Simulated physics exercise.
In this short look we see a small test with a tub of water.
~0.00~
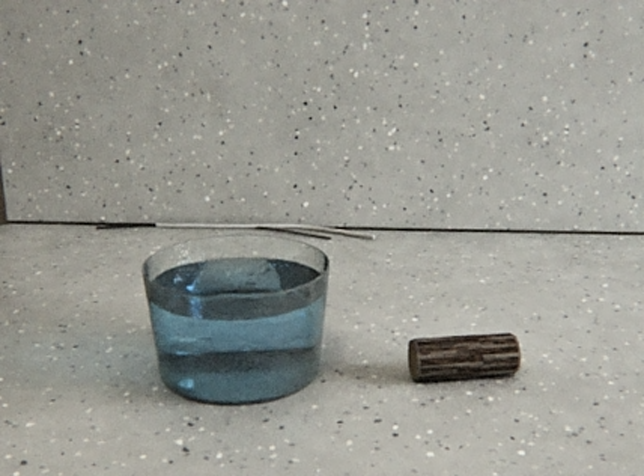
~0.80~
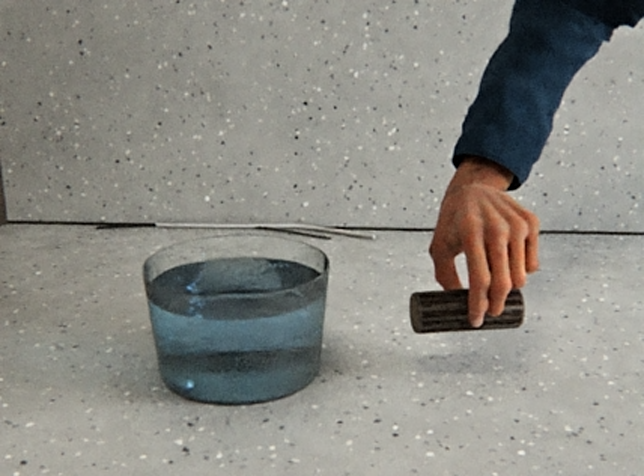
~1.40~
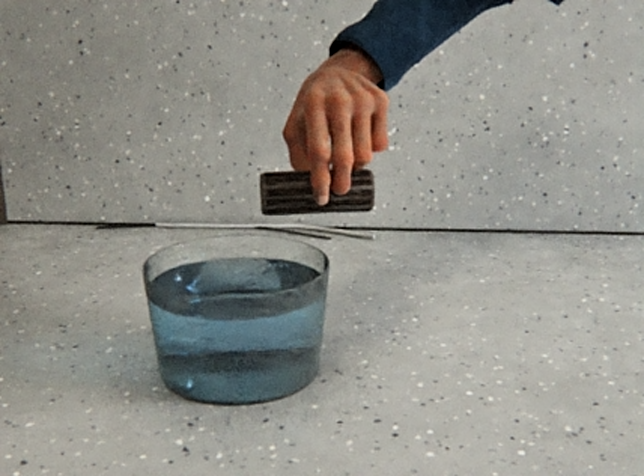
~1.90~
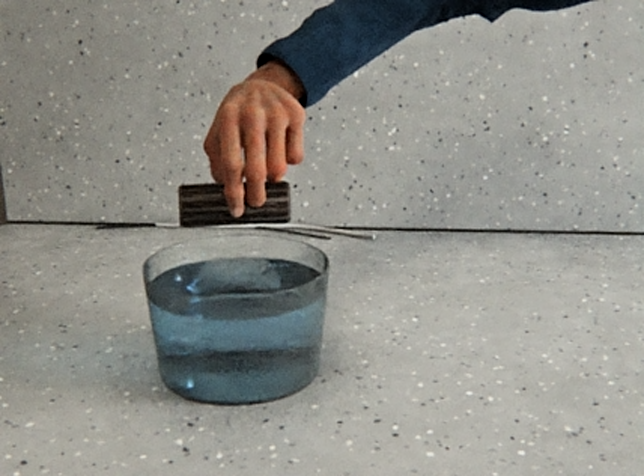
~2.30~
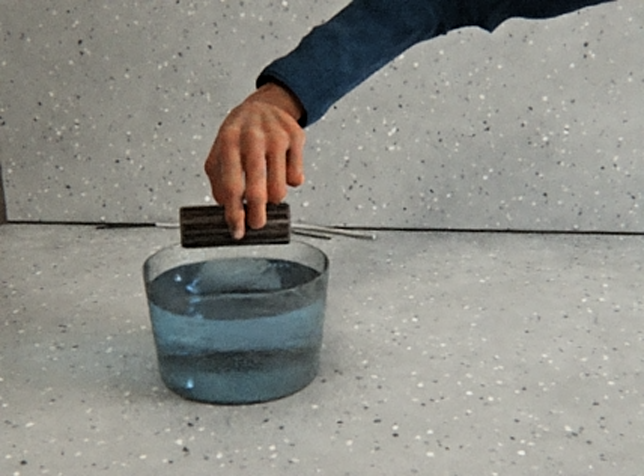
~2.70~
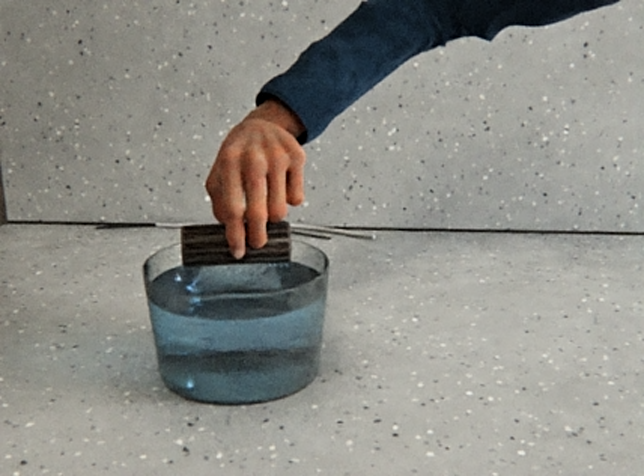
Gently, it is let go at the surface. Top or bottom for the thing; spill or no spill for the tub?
Well, it keeps afloat, and as for the tub, it copes fine.
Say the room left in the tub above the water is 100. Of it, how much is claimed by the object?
I make it 20 per cent.
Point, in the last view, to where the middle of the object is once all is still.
You'll find it at roughly (238, 286) in the last picture.
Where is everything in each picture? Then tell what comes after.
In the first frame, the piece of branch lies on the top at (463, 356); tub (239, 315) about three quarters full.
In the second frame, a hand picks up the piece of branch at (466, 310); tub about three quarters full, surface at (238, 286).
In the third frame, the piece of branch is carried over at (317, 192); tub (239, 315) about three quarters full.
In the fourth frame, the piece of branch is above the tub at (235, 204); tub about three quarters full, surface at (238, 286).
In the fifth frame, the piece of branch comes down at (236, 225); tub (239, 315) about three quarters full.
In the sixth frame, the piece of branch is just over the surface at (236, 244); tub about three quarters full, surface at (238, 286).
After 3.0 s, the piece of branch enters the water; the tub is about three quarters full.
After 3.4 s, the piece of branch comes up again; the tub is about three quarters full.
After 5.0 s, the piece of branch floats; the tub is about three quarters full; nothing is spilt.
